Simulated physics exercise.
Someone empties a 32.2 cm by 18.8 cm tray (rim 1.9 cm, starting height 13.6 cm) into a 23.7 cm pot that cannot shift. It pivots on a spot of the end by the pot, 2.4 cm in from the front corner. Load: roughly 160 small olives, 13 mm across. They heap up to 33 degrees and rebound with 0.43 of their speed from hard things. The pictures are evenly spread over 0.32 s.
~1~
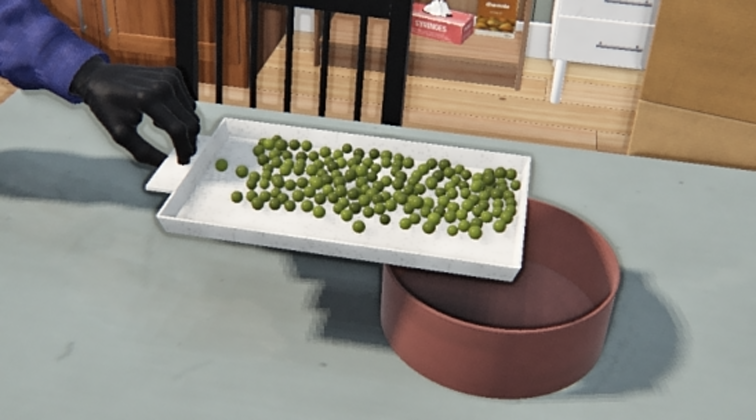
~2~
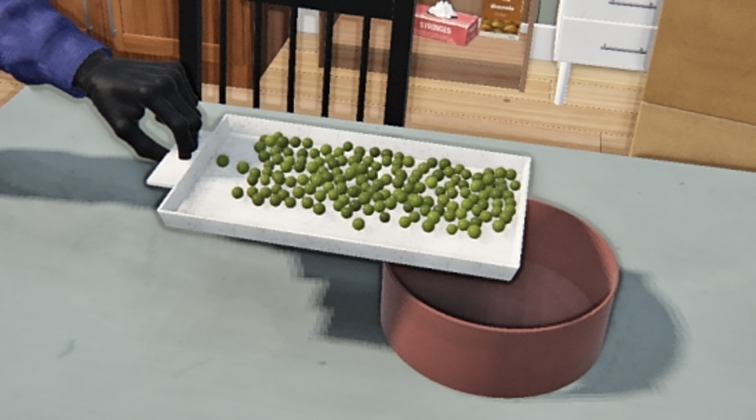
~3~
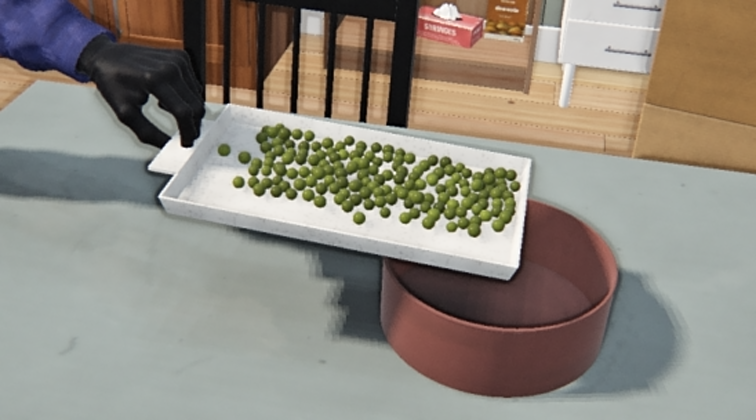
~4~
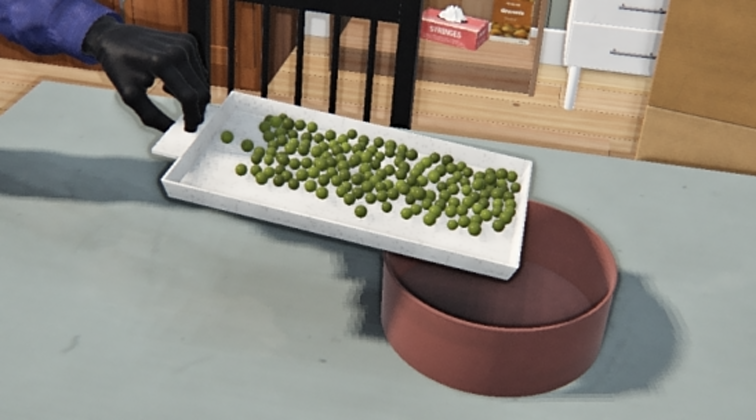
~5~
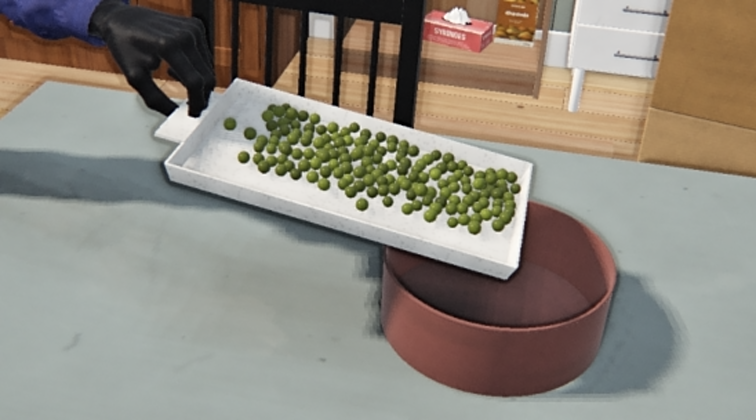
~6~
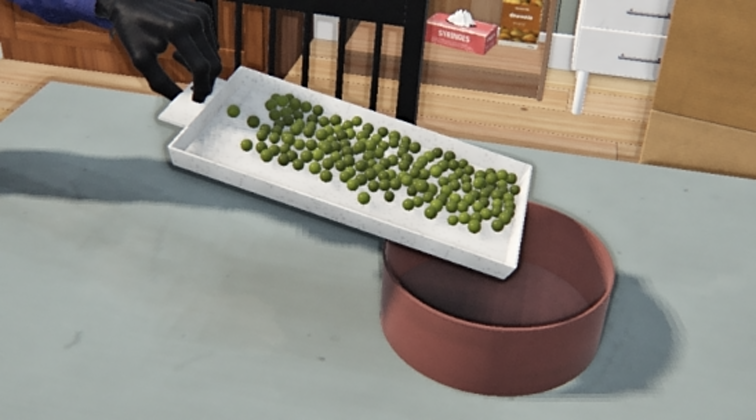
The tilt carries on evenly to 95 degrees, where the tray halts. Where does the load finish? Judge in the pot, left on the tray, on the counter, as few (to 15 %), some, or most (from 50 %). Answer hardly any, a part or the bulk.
Pot: The bulk, tray: Hardly any, counter: Hardly any.
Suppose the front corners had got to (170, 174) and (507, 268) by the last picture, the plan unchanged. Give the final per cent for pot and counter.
Pot 5, counter 95.
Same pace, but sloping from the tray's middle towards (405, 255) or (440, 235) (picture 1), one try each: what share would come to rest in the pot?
Some 5 and 40 per cent.
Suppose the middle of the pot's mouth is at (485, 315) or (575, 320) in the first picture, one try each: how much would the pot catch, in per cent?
Some 35 and 50 per cent.
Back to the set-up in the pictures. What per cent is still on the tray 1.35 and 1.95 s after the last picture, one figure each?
About 95, 0.
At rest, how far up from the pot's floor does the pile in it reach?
Roughly 3.5 cm.
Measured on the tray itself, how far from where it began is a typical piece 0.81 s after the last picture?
About 7 cm.
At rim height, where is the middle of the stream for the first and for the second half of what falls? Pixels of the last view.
At about (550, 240), then at (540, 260).
Then, 0.81 s after the last picture, tilt 51 degrees; the tray holds 100 %, the pot 0 %.
Then, 1.35 s after the last picture, tilt 76 degrees; the tray holds 95 %, the pot 5 %.
Then, 1.95 s after the last picture, tilt 95 degrees; the tray holds 0 %, the pot 100 %.
In the end, pot 100 %, tray 0 %, counter 0 %.
